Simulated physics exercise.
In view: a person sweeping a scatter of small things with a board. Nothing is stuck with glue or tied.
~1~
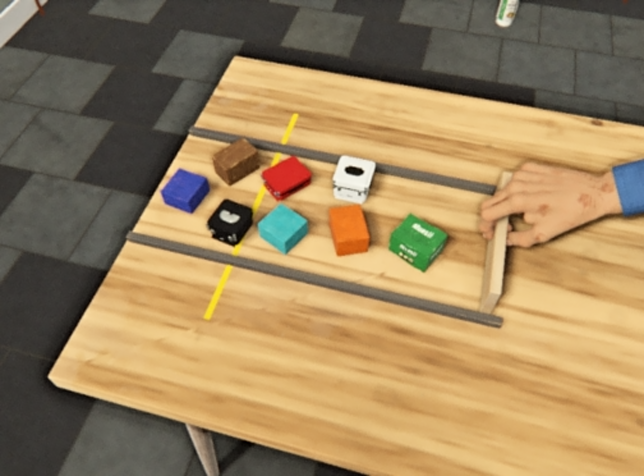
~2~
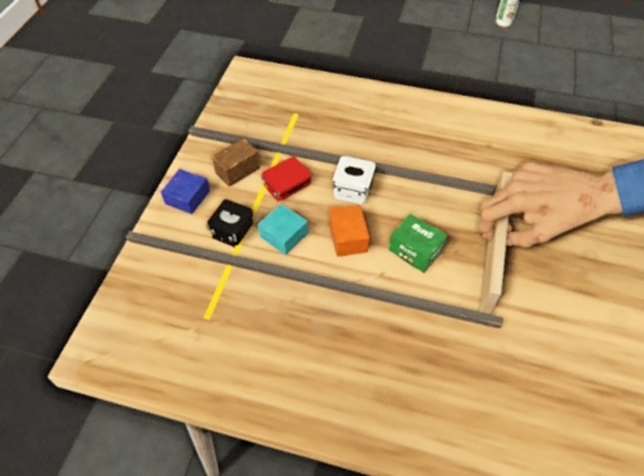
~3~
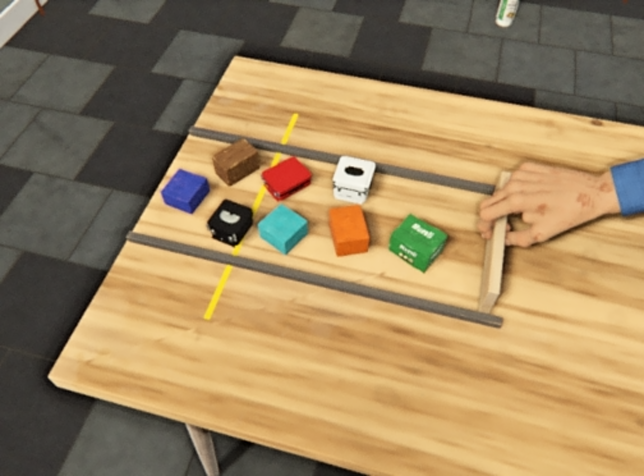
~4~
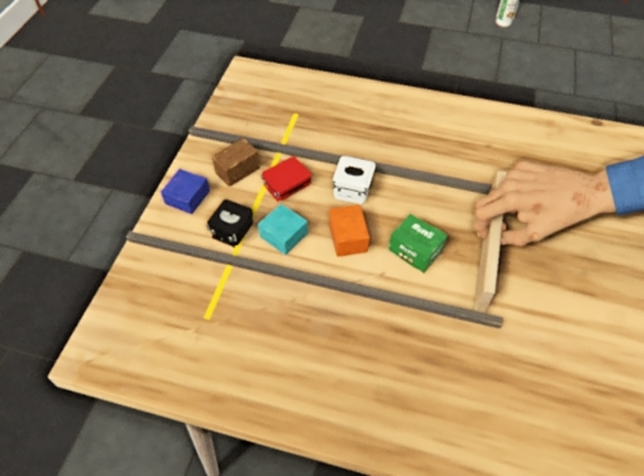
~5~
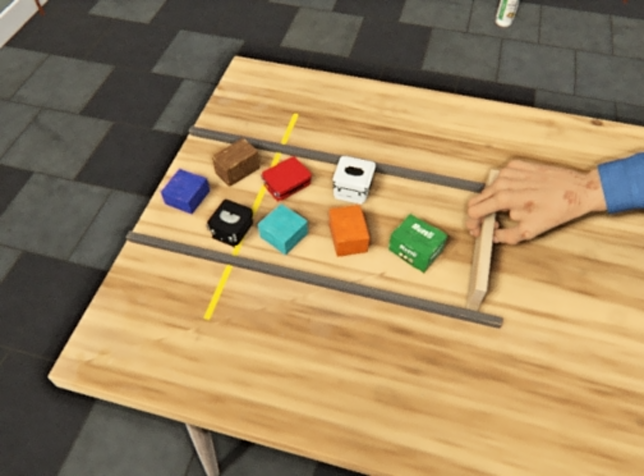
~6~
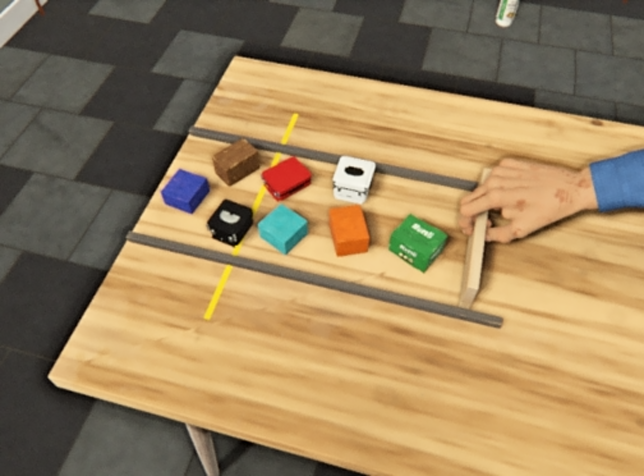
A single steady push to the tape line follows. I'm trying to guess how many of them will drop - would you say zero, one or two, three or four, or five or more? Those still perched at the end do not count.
Overboard: One to two.
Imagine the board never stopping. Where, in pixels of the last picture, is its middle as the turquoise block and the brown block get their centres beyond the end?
Its middle is around (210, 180) and around (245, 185).
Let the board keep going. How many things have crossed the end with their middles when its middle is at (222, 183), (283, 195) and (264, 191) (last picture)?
Place by place, 3, 0 and 1.
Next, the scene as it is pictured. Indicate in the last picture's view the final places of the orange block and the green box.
The orange block comes to rest close to (201, 189), while the green box rests close to (230, 205).
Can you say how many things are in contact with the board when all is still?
It touches 2.
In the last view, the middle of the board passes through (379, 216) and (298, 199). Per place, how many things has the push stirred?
At that stage 3; at the next, 8.
A little later, none off yet; blue block at rest near (186, 191); brown block at rest near (236, 162); black case at rest near (231, 224).
When it is over, the number that fall off is one or two; down, black case.
